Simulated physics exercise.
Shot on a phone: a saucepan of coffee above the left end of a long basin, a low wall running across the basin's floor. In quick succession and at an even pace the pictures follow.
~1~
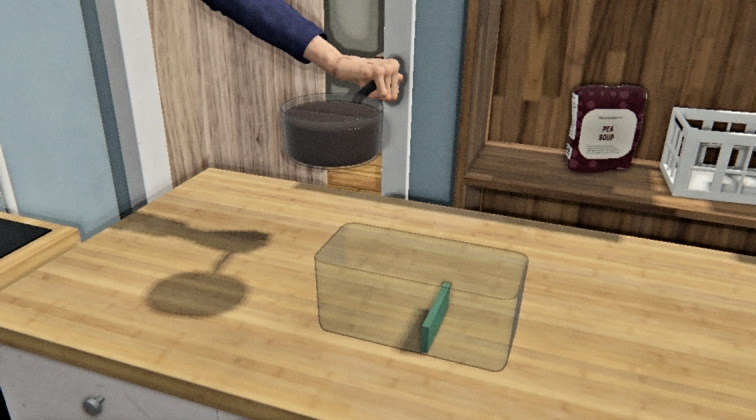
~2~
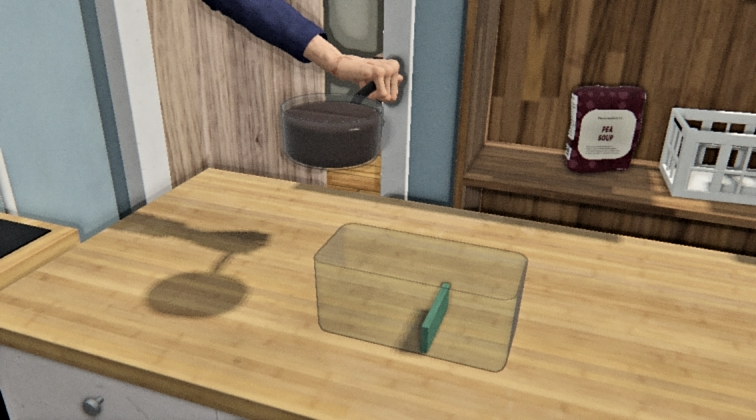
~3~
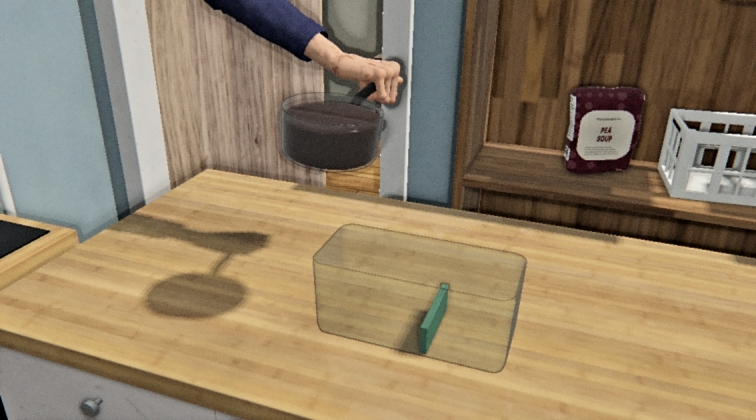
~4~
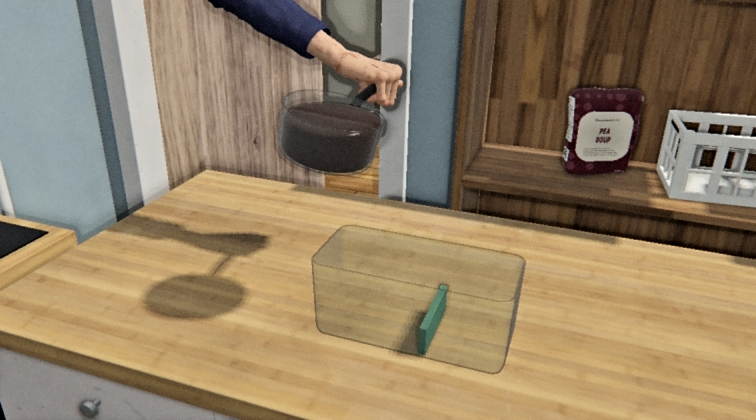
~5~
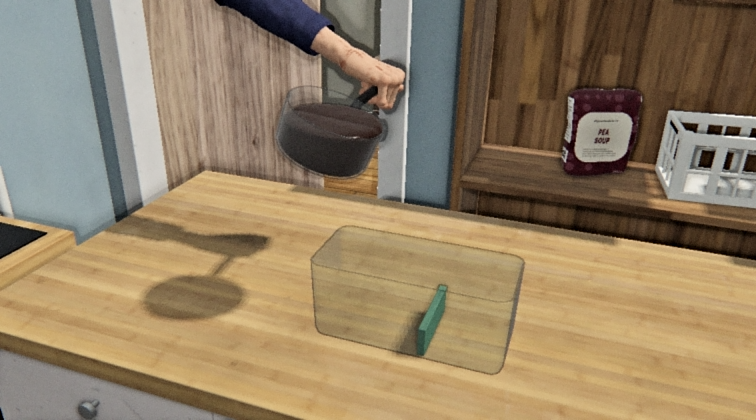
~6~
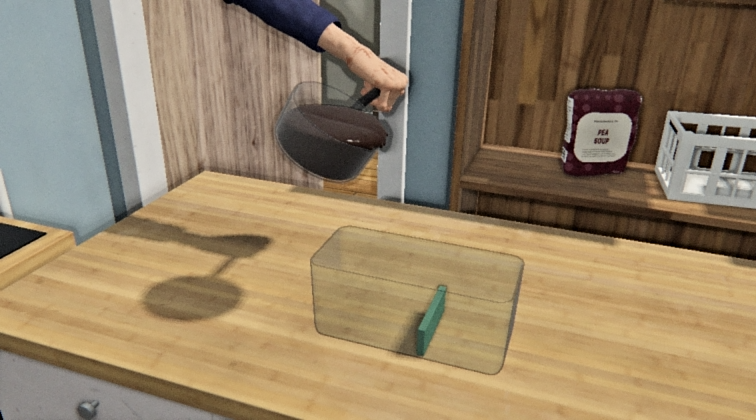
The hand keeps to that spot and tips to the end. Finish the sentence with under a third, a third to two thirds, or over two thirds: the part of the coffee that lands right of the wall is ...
It is under a third.
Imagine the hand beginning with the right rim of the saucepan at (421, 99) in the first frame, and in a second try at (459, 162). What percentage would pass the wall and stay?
60 %, 75 %.
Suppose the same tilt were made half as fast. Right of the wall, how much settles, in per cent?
Roughly 35 in a hundred.
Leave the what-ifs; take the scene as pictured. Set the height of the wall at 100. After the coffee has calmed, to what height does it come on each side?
Roughly 70 percent left, 20 percent right.
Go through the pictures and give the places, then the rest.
Tilt 0°; pouring edge (380, 113); surface from (291, 109) to (380, 120); the long basin's rim runs from (330, 241) to (523, 278); the wall's top is at (437, 305), in the first picture.
Tilt 1°; pouring edge (380, 115); surface from (291, 109) to (380, 121), in the second picture.
Tilt 6°; pouring edge (380, 120); surface from (290, 109) to (380, 123), in the third picture.
Tilt 12°; pouring edge (381, 127); surface from (290, 109) to (380, 126), in the fourth picture.
Tilt 21°; pouring edge (380, 136); surface from (289, 111) to (382, 131); 1 per cent is over the edge, in the fifth picture.
Tilt 32°; pouring edge (379, 146); surface from (288, 110) to (379, 138); 4 per cent is over the edge, in the sixth picture.
A moment on, the tilt is 89° and 32 per cent is still to pour, 13 is left of the wall and 0 right of it.
Next, the tilt is 93° and 10 per cent is still to pour, 67 is left of the wall and 13 right of it.
Then the tilt is 93° and 3 per cent is still to pour, 71 is left of the wall and 11 right of it.
Later the tilt is 93° and 1 per cent is still to pour, 78 is left of the wall and 13 right of it.
In the end 80 per cent lies left of the wall, 14 right of it and 6 outside.
